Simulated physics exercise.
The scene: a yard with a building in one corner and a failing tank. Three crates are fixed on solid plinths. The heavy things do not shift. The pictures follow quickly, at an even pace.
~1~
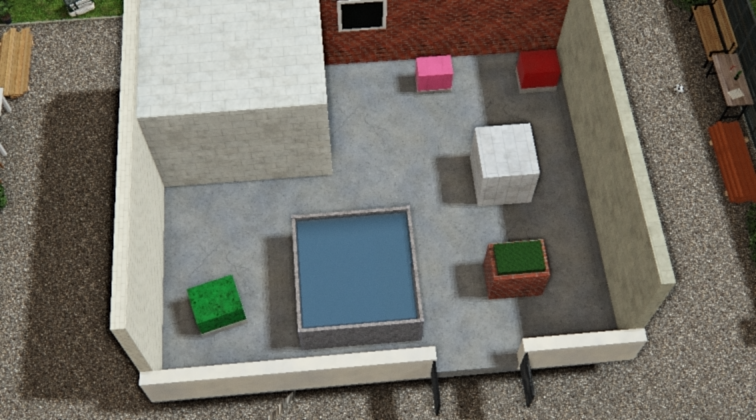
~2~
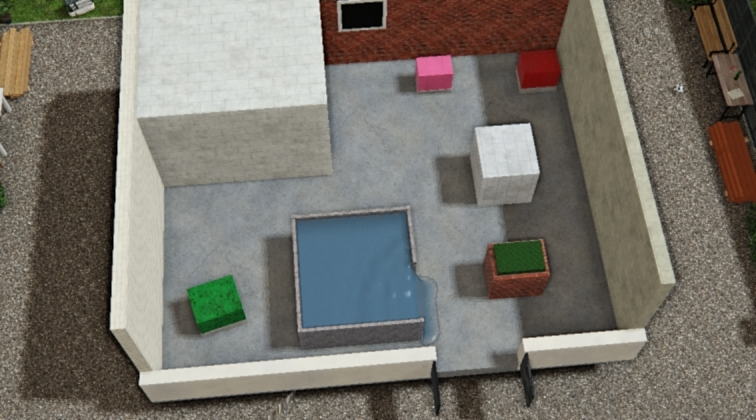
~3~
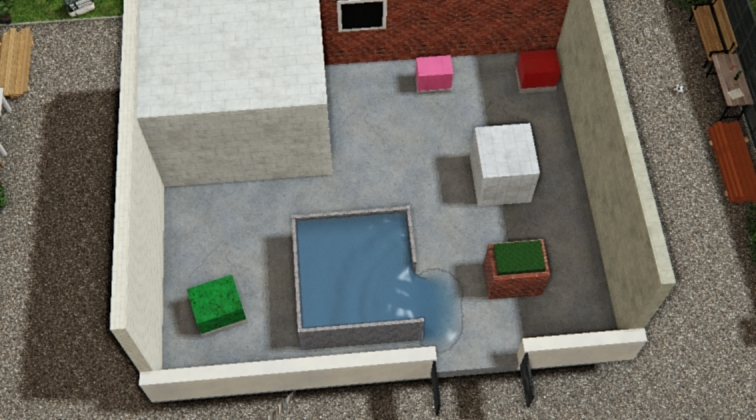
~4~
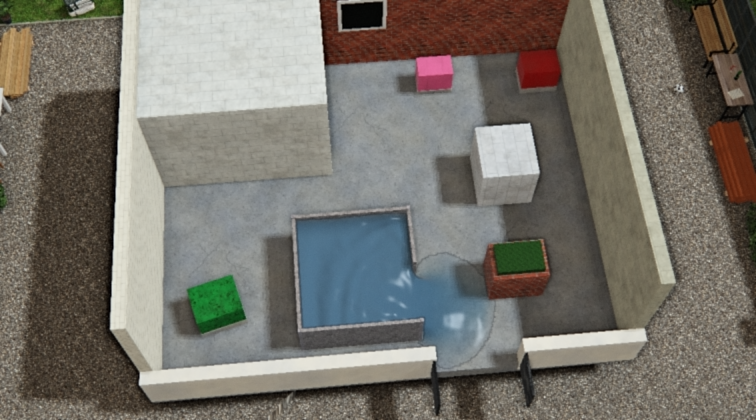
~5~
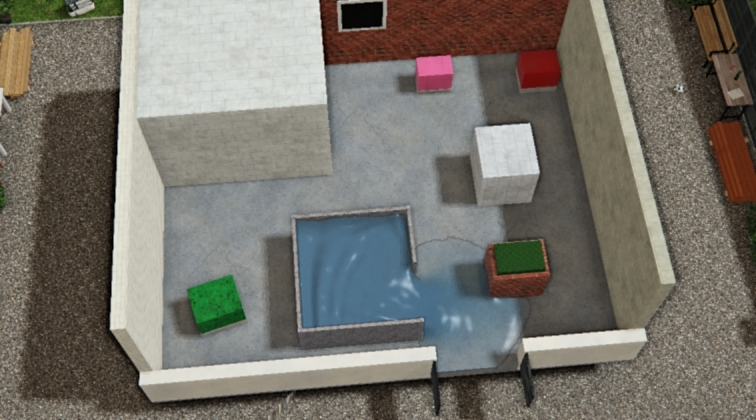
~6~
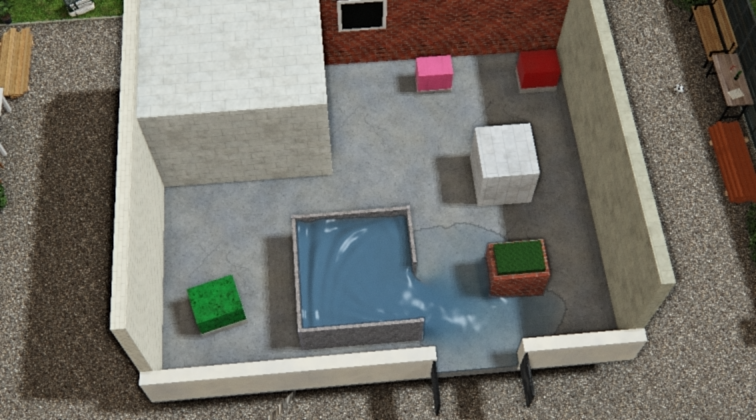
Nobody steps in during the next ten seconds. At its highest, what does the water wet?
One by one: The pink crate is soaked; the green crate keeps dry; the red crate is soaked.
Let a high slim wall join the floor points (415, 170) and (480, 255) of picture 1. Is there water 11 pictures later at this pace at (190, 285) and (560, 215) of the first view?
As listed: Clear, wet.
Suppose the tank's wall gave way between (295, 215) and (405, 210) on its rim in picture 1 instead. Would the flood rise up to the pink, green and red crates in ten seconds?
The pink crate is wetted; the green crate is wetted; the red crate takes water.
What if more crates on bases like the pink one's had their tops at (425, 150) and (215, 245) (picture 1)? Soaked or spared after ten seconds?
One after the other: Takes water, is spared.
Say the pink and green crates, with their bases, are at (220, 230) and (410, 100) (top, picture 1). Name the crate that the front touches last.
That is the pink-painted one.
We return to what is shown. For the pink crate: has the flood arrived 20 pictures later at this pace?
At pink water there.
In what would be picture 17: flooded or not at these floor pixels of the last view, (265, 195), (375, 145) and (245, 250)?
As listed: Clear, no water, free of water.
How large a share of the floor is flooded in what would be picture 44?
Near 70 in a hundred.
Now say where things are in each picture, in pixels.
The water tank at (356, 269) is whole and still, in the first frame.
Water pours out at (415, 303) and has run to (424, 342), in the second frame.
Water pours out at (415, 304) and has run to (454, 284), in the third frame.
Water pours out at (415, 305) and has run to (491, 301), in the fourth frame.
Water pours out at (415, 305) and has run to (526, 307), in the fifth frame.
Water pours out at (415, 304) and has run to (561, 310), in the sixth frame.
A moment on, water covers 20 % of the floor; the pink crate not reached, the green crate not reached, the red crate not reached.
Next, water covers 30 % of the floor; the pink crate not reached, the green crate not reached, the red crate not reached.
Then, water covers 55 % of the floor; the pink crate water round its plinth, the green crate not reached, the red crate water round its plinth.
Later, water covers 70 % of the floor; the pink crate water round its plinth, the green crate not reached, the red crate water round its plinth.
In the end, water covers 80 % of the floor; the pink crate was topped, the green crate stayed above the water, the red crate was topped.
